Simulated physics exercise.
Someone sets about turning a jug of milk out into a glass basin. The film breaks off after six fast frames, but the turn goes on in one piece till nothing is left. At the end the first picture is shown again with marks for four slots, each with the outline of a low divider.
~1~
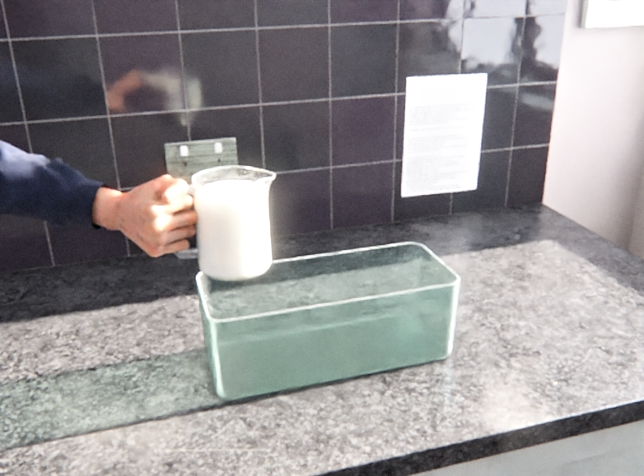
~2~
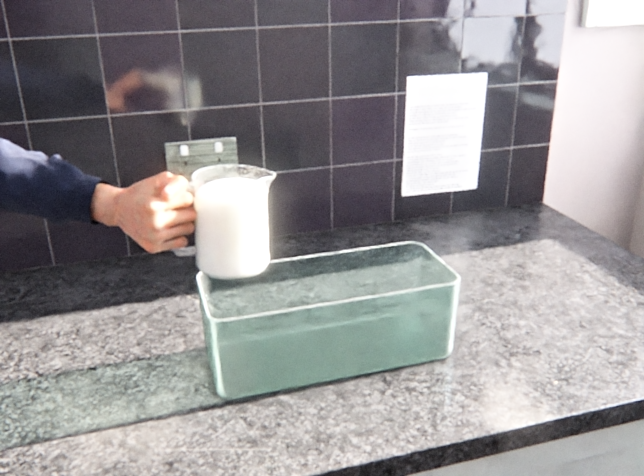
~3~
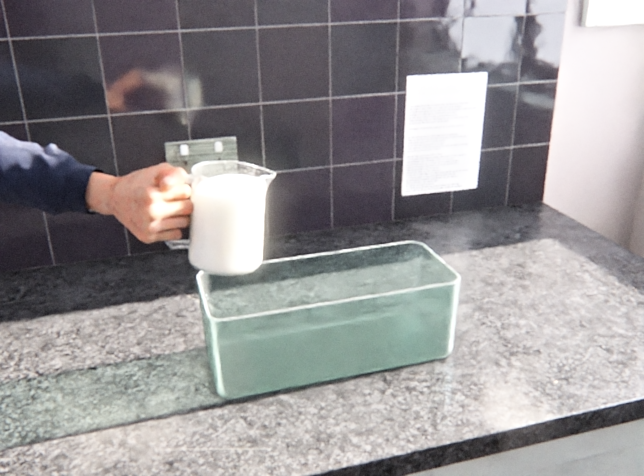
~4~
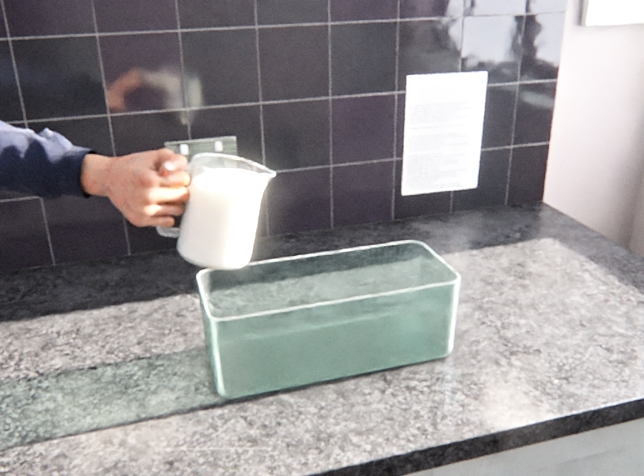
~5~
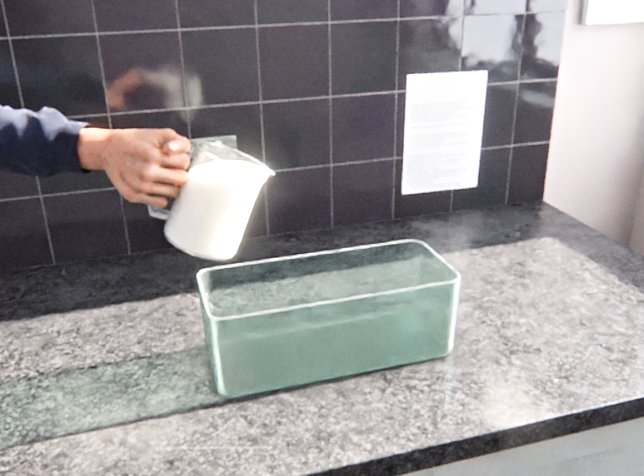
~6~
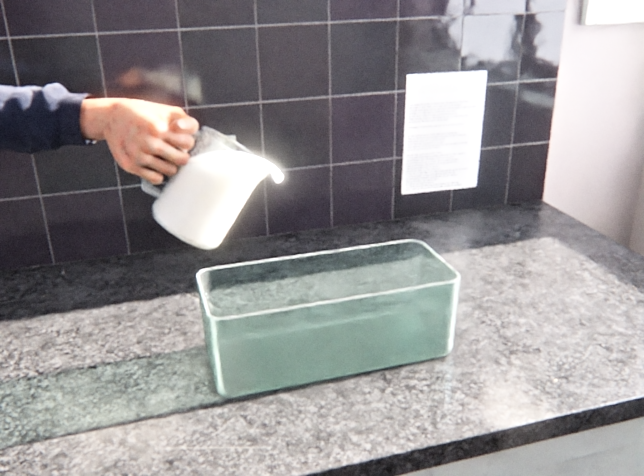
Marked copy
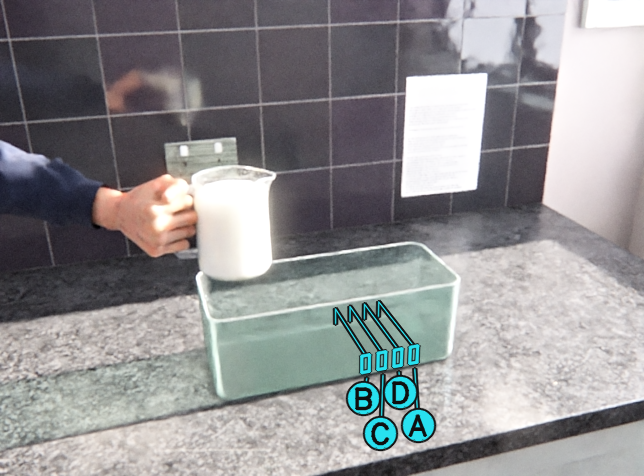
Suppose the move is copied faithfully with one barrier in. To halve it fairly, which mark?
Use position C.
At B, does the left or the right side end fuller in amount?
More ends on the right.
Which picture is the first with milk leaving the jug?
Picture 6.
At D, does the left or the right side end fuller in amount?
The left one.
In cyan, A at (414, 368); B at (366, 378); C at (382, 375); D at (399, 371).
For position A, about 81 % ends left of the wall and 14 % right of it; 5 % is lost outside.
For position B, about 23 % ends left of the wall and 75 % right of it.
For position C, about 50 % ends left of the wall and 48 % right of it.
For position D, about 78 % ends left of the wall and 17 % right of it; 5 % is lost outside.
